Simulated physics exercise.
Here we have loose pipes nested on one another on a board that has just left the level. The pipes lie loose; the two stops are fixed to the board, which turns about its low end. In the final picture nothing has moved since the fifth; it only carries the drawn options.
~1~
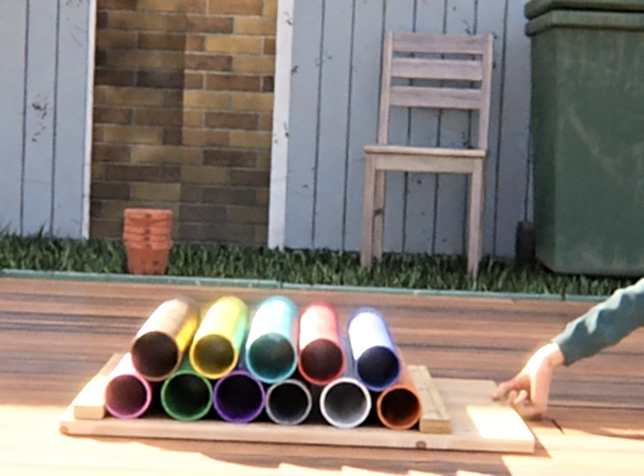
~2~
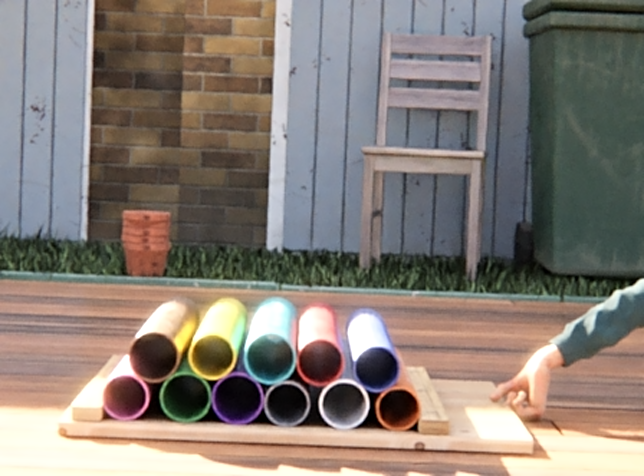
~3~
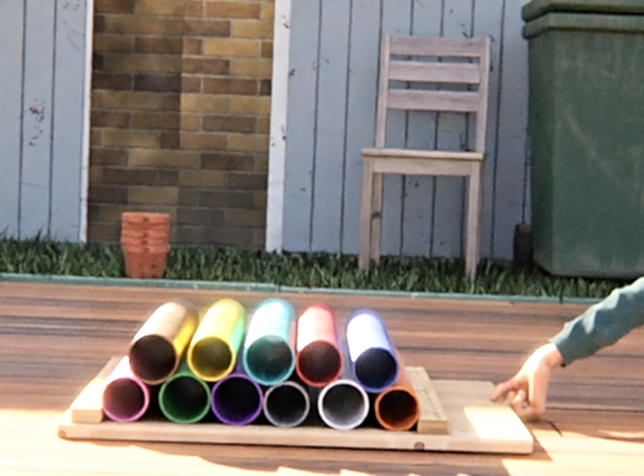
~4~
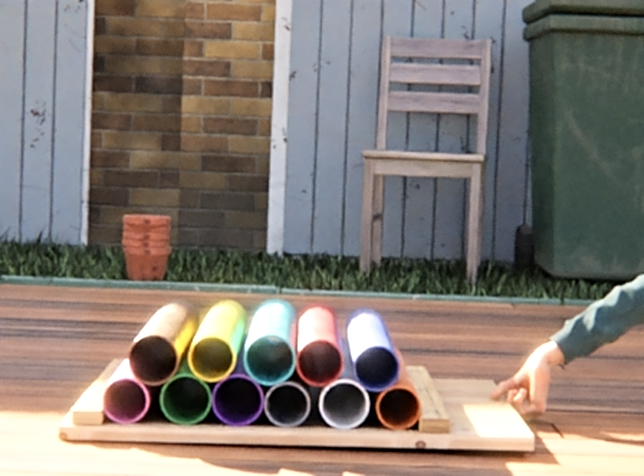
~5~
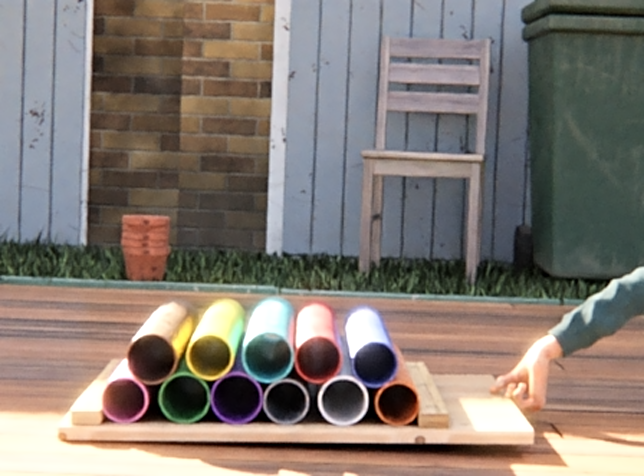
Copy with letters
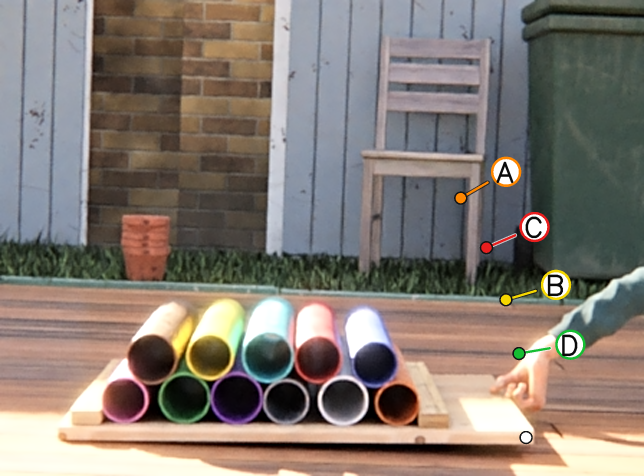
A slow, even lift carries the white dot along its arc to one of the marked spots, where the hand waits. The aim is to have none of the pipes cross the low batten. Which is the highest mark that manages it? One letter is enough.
No higher than B.
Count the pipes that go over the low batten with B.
With B, none.
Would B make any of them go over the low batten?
No, at B.
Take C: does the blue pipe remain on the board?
Yes.
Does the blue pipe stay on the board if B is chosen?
The blue pipe: Yes.
On the marked copy, A at (461, 198); B at (506, 300); C at (487, 248); D at (519, 353); the white dot at (526, 438).
With B. Early on, board at 14°.
Further on, board at 19°.
At the end, board at 19°, none over the low batten.
As for the rest, A four over the low batten (brown, turquoise, yellow, red); C four over the low batten (brown, turquoise, yellow, red); D none over the low batten.
